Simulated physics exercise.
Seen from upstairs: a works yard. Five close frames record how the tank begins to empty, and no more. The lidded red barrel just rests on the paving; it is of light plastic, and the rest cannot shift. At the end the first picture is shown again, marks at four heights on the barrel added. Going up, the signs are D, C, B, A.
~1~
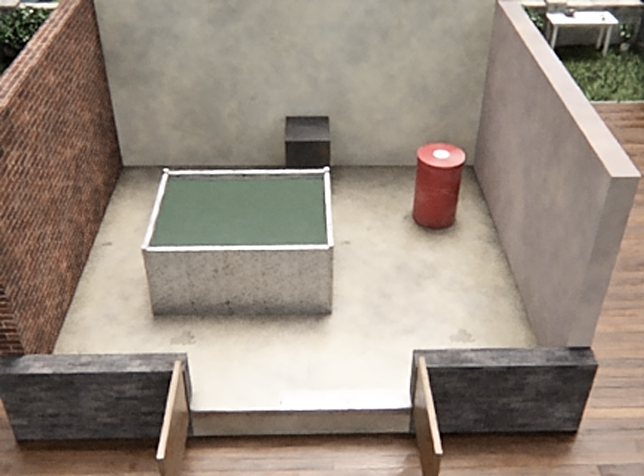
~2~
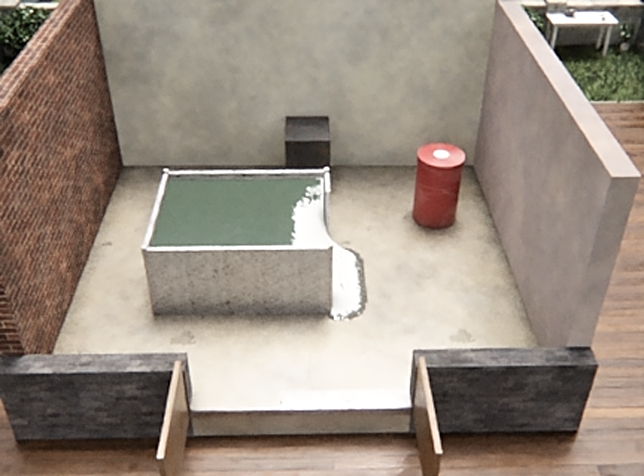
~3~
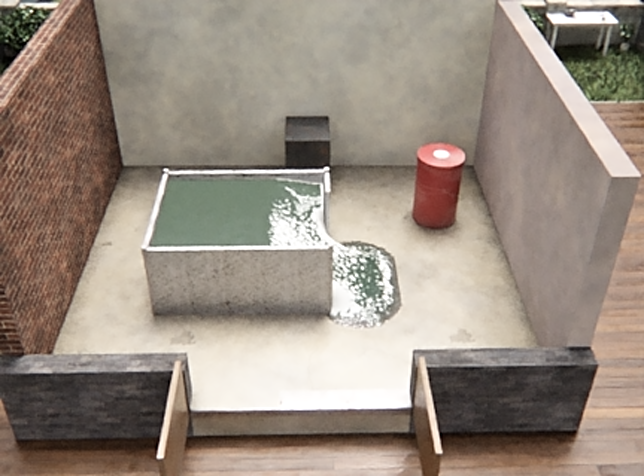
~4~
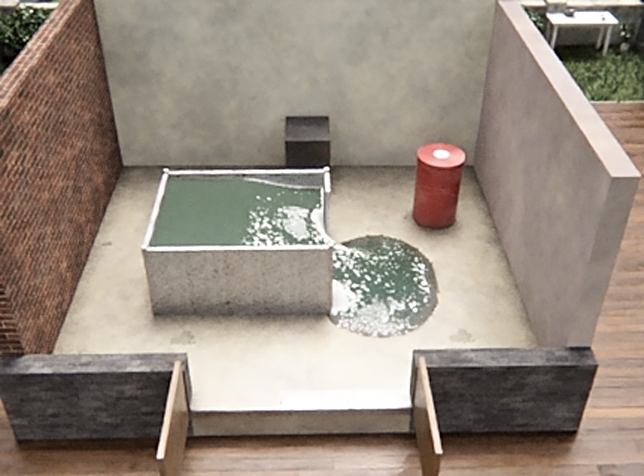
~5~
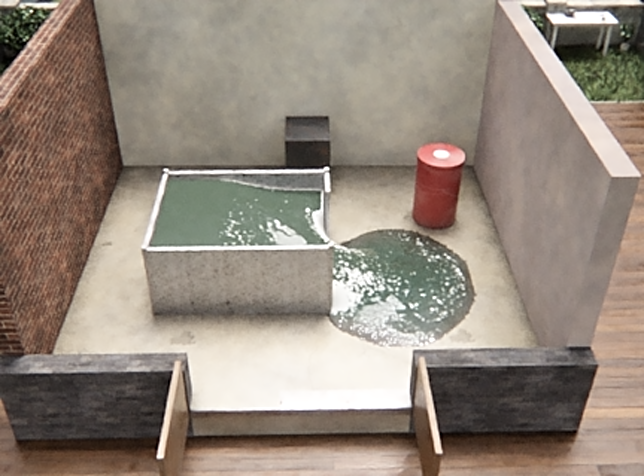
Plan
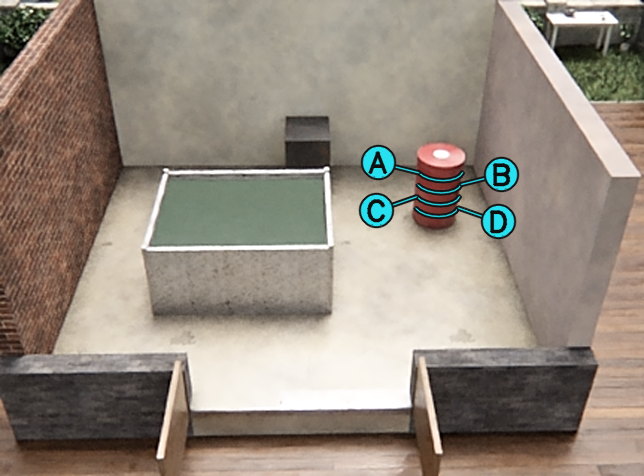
At the start, a walled yard seen from above holds a full tank of green liquid, a red barrel and a dark box. Liquid then pours over the tank's right side in a white, foamy rush, and a green puddle spreads across the floor, widening rightward to near the barrel, which stays still.
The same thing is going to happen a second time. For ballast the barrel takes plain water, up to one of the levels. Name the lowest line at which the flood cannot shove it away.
Level C just does it.
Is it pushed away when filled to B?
No.
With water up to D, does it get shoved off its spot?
Yes, it does.
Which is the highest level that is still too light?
D.
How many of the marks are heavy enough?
Three of them.
On the marked copy, A at (443, 180); B at (441, 192); C at (440, 204); D at (439, 216); from the bottom up D, C, B, A.
With A, it does not move.
With B, it does not move.
With C, it does not move.
With D, it is pushed about half its own width away.
